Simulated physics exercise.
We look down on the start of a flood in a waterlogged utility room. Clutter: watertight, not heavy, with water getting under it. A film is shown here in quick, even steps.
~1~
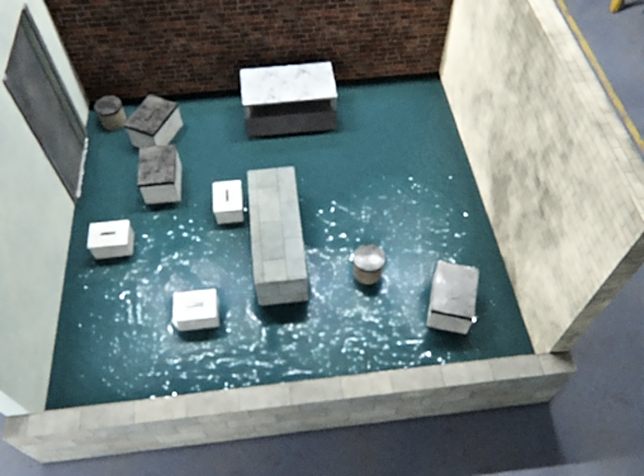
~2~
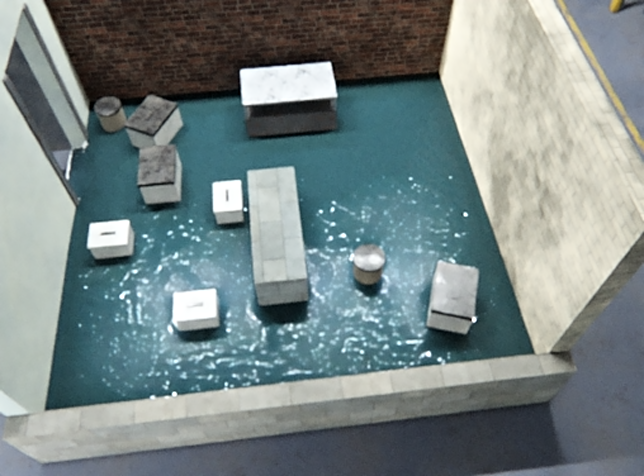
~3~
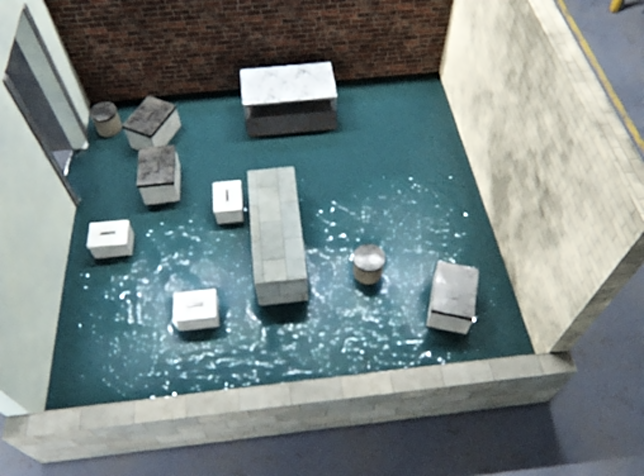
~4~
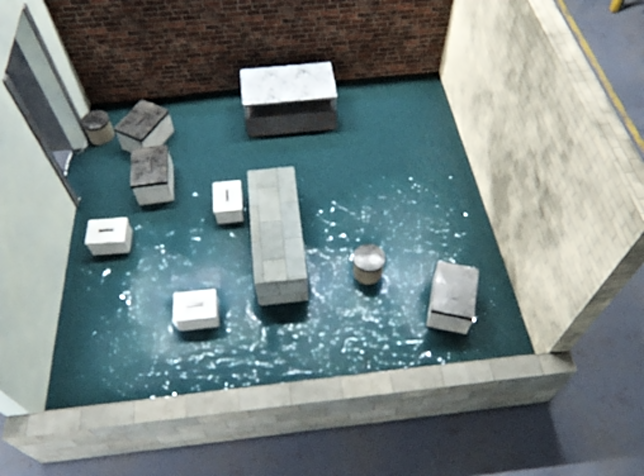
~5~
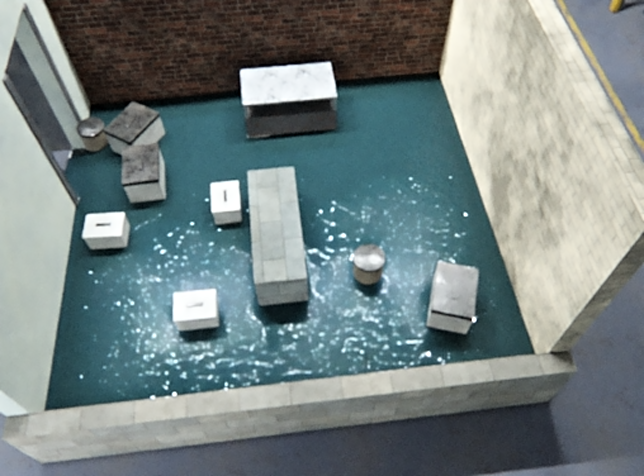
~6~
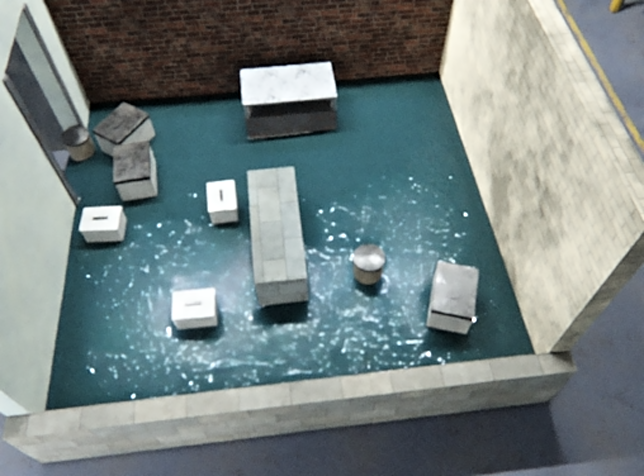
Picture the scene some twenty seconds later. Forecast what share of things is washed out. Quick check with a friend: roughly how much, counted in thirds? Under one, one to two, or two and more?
The portion will probably reach two thirds or more.
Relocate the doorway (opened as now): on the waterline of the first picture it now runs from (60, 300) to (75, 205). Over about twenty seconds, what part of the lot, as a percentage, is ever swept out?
Around 80 in a hundred.
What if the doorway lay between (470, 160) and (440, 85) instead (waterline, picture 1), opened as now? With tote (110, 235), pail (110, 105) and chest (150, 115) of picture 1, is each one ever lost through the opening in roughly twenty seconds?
In order: Remains, remains, remains.
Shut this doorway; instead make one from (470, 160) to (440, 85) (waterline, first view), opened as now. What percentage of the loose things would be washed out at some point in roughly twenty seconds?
I reckon 40 percent.
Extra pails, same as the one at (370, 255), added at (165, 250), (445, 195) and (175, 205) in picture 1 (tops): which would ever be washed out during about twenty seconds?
Escapes; remains; escapes.
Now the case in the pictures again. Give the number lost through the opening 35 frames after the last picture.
The number comes out at 5.
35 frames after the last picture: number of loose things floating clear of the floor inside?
It works out to 3.
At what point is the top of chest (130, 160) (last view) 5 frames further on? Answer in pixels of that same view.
It should be around (66, 166).
A moment on, 2 of 8 are out; 6 afloat.
Next, 4 of 8 are out; 4 afloat.
Later, 5 of 8 are out; 3 afloat.
In the end, 6 of 8 are out; 2 afloat.
